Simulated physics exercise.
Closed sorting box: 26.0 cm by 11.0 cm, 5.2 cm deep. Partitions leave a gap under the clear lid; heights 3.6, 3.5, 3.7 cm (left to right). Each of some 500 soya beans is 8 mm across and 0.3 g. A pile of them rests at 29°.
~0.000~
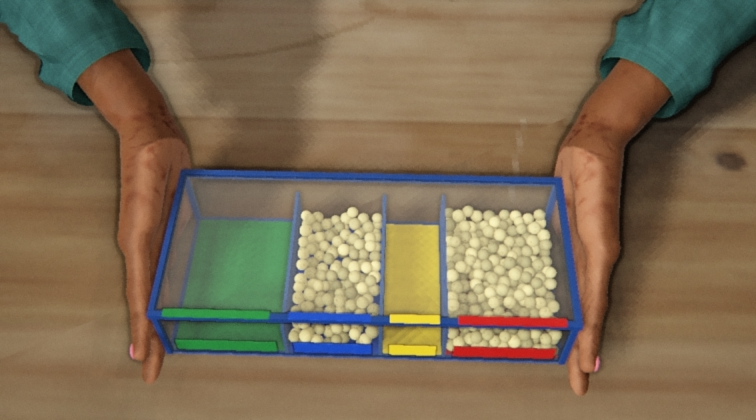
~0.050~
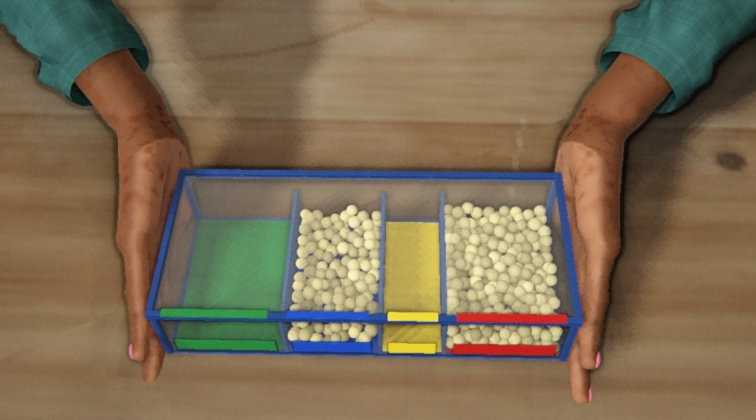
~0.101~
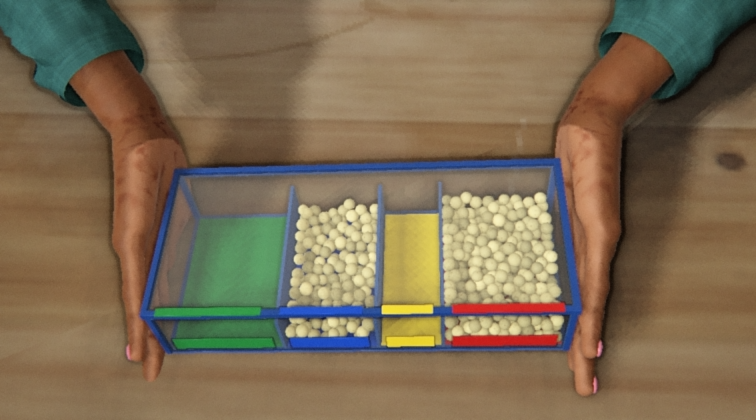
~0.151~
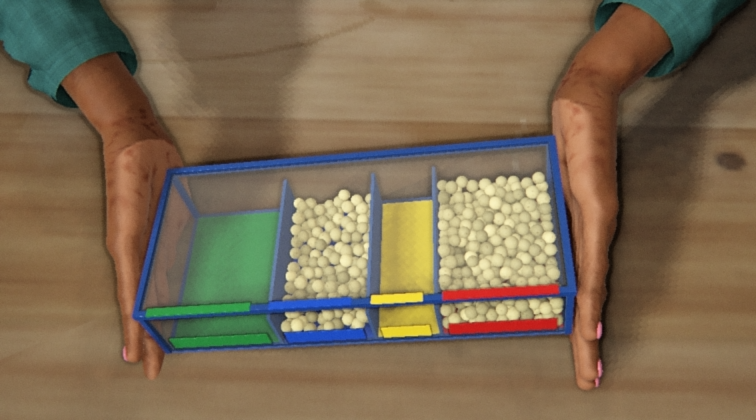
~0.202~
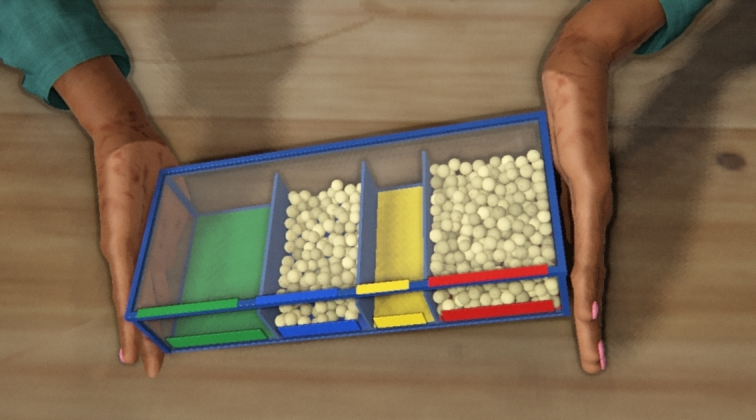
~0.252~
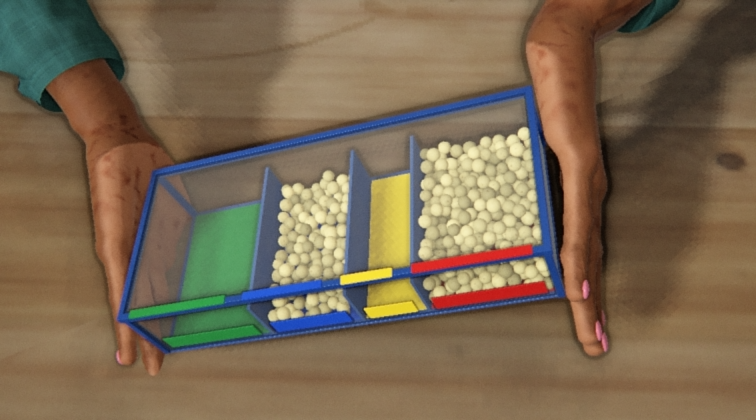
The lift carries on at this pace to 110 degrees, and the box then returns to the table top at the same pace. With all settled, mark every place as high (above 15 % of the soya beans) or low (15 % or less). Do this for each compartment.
Red compartment: High; blue compartment: High; green compartment: High; yellow compartment: Low.
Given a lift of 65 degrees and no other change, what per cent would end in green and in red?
Then the green compartment would keep 5 per cent and the red one 55 per cent.
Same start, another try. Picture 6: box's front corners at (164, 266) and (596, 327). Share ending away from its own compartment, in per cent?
That gives some 20 per cent.
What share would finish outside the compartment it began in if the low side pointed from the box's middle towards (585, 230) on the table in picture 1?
Something like 15 in a hundred.
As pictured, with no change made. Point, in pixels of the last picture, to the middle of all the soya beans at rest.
Close to pixel (390, 286).
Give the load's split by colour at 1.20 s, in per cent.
Per cent by colour: Red 50; blue 30; green 20; yellow 0.
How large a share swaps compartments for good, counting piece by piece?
Share changed: Approx. 30 %.
Then, at 1.20 s, tilt 110 degrees; red 50 %, blue 30 %, green 20 %.
After 1.84 s, tilt 48 degrees; red 50 %, blue 25 %, green 25 %.
After 2.52 s, tilt 0 degrees; red 50 %, blue 25 %, green 25 %.
At rest (3.1 s), red 50 %, blue 20 %, green 25 %, yellow 0 %.
